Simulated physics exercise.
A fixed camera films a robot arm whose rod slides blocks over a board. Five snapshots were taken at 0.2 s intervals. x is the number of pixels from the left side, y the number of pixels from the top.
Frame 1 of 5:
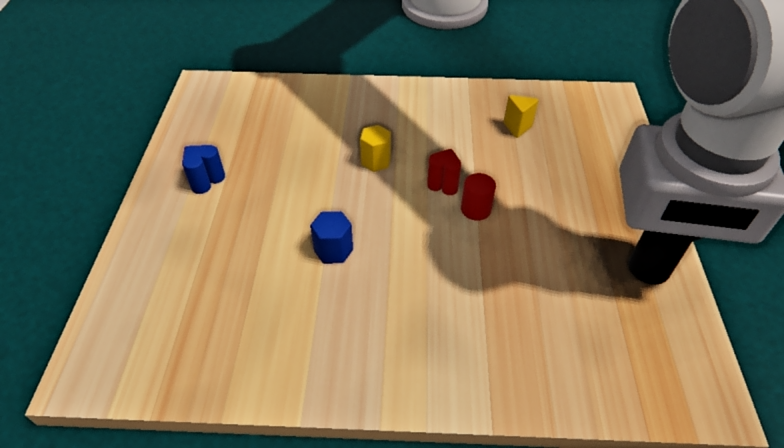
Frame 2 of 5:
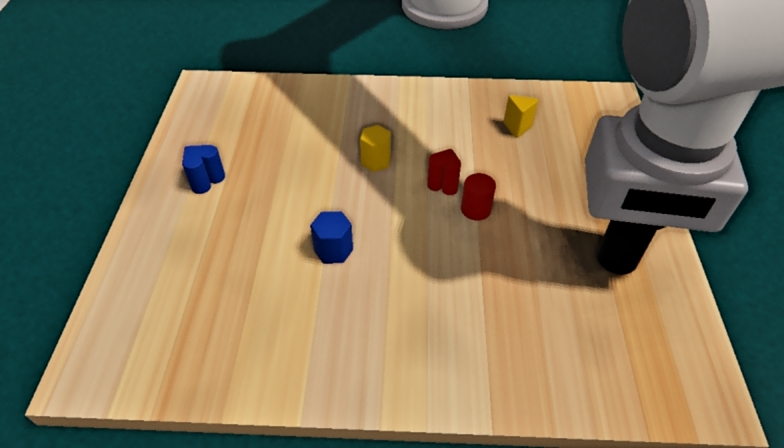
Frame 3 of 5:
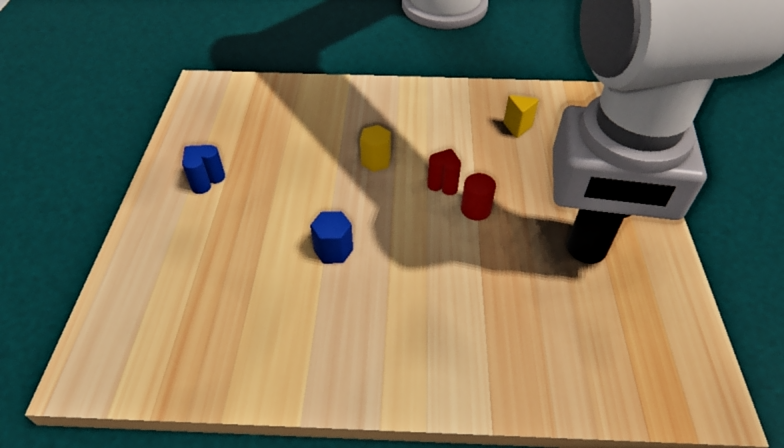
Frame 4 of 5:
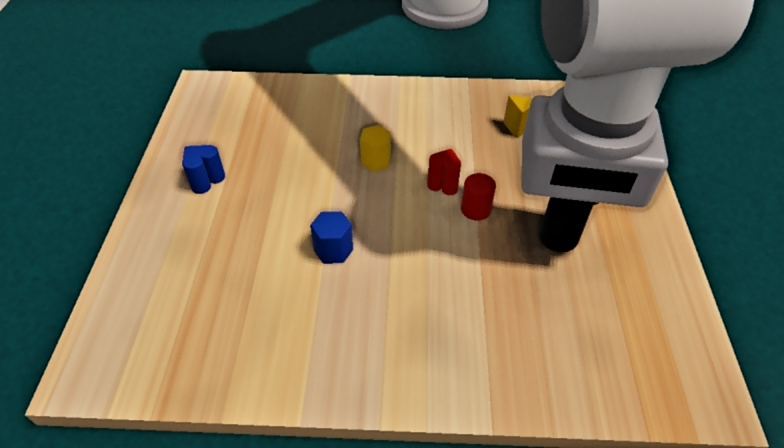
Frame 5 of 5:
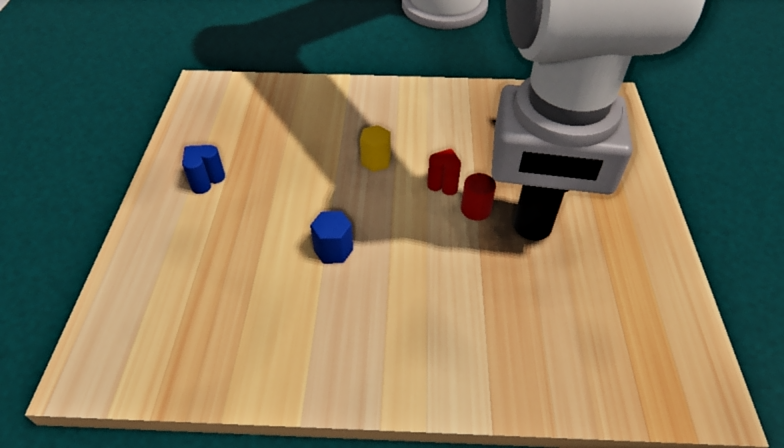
At the start, a gray robot arm holds a black rod over the right side of a wooden board scattered with blue, yellow and red blocks. The arm moves steadily left and slightly away, hiding the yellow triangular block and bringing the rod near the red disc, while no block moves.
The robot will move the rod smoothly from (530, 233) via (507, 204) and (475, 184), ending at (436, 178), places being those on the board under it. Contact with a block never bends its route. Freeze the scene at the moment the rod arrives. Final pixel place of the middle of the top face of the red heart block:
I think it will end close to (410, 160).
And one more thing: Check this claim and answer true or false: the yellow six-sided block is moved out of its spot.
False.
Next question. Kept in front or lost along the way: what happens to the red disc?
Prediction: Slipped aside.
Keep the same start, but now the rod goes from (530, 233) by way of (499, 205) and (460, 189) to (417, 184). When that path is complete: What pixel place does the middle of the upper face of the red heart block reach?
It is going to be at (394, 144).
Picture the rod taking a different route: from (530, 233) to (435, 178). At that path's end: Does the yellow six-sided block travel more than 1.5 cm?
My answer is no.
What follows on the original path. One third of the way, rod at (509, 197); nothing pushed yet.
Two thirds of the way, rod at (476, 177); red disc at (475, 182).
At the end, rod at (436, 170); yellow six-sided block unmoved; red heart block at (410, 160); red disc at (475, 182).
